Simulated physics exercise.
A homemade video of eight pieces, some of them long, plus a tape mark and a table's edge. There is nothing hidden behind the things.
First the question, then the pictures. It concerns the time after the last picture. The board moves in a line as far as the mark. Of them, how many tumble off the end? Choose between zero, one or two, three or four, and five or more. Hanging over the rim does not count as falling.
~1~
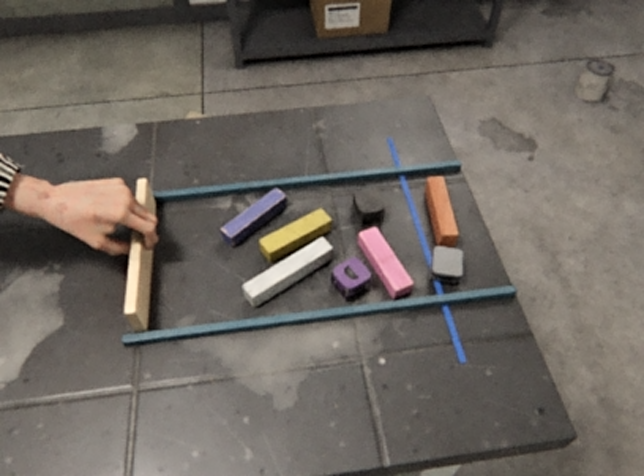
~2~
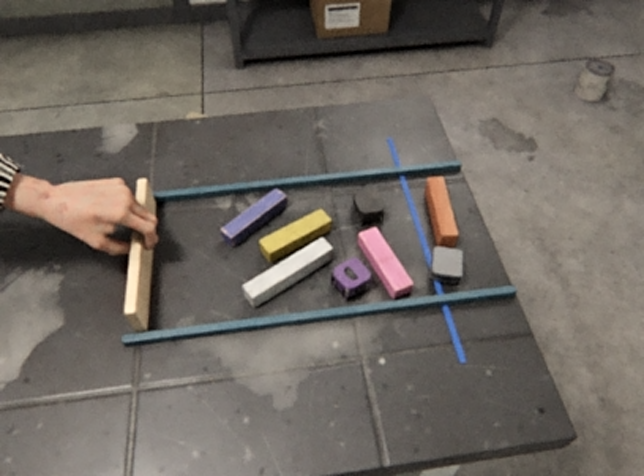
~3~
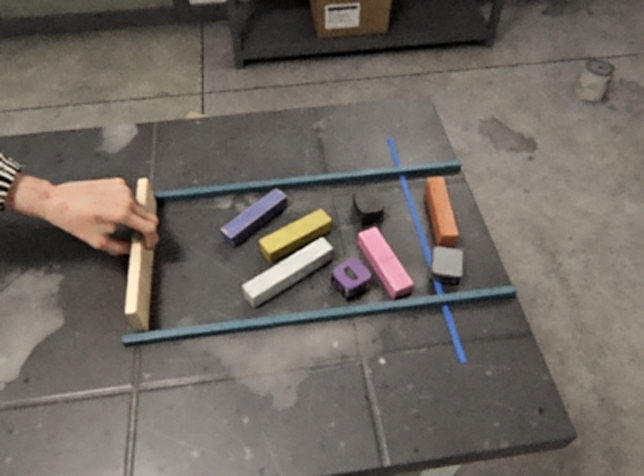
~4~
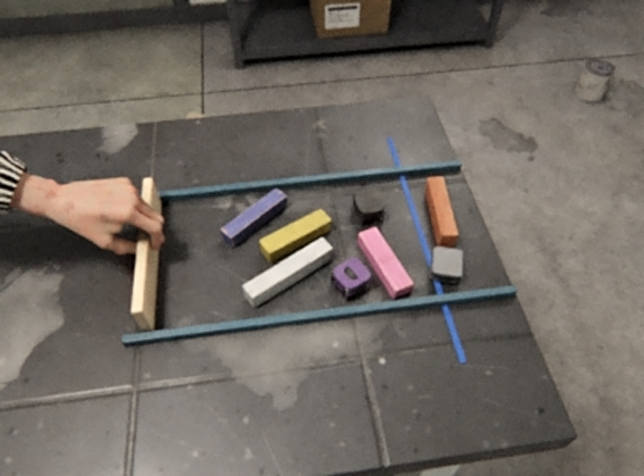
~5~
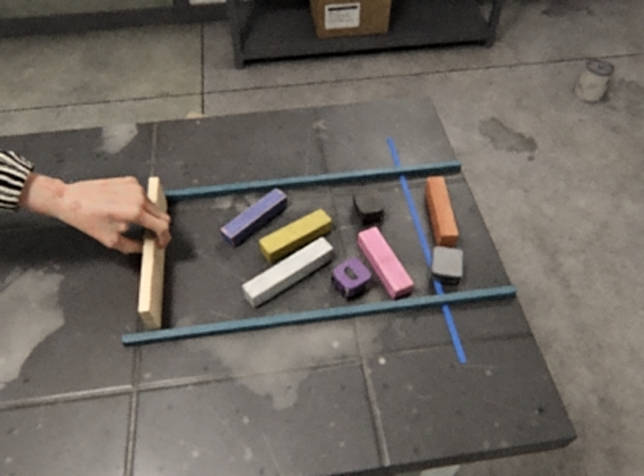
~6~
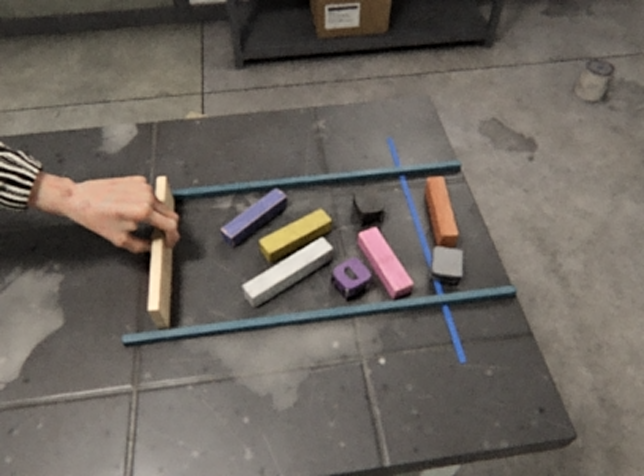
The count is one or two.
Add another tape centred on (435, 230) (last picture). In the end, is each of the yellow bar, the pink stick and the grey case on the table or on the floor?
The yellow bar is kept, the pink stick falls, the grey case goes over.
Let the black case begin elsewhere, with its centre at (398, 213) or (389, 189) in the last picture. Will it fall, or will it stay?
Trial 1: Still up; trial 2: Still up.
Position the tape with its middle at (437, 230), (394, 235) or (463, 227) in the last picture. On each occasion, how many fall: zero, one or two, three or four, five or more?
Run 1 - either three or four; run 2 - none at all; run 3 - more than four.
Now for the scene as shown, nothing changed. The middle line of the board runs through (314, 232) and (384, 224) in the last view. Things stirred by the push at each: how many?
Well, it's 6 at the first one and 8 at the second.
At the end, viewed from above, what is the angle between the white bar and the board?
It measures close to 35 degrees.
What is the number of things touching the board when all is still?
Number in contact with it: 3.
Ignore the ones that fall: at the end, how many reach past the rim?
That'd be 1.
Early on, none off yet; orange bar at rest near (441, 211); grey case at rest near (446, 267); pink stick at rest near (386, 261).
Finally, the number that fall off is one or two; lost, grey case and orange bar.
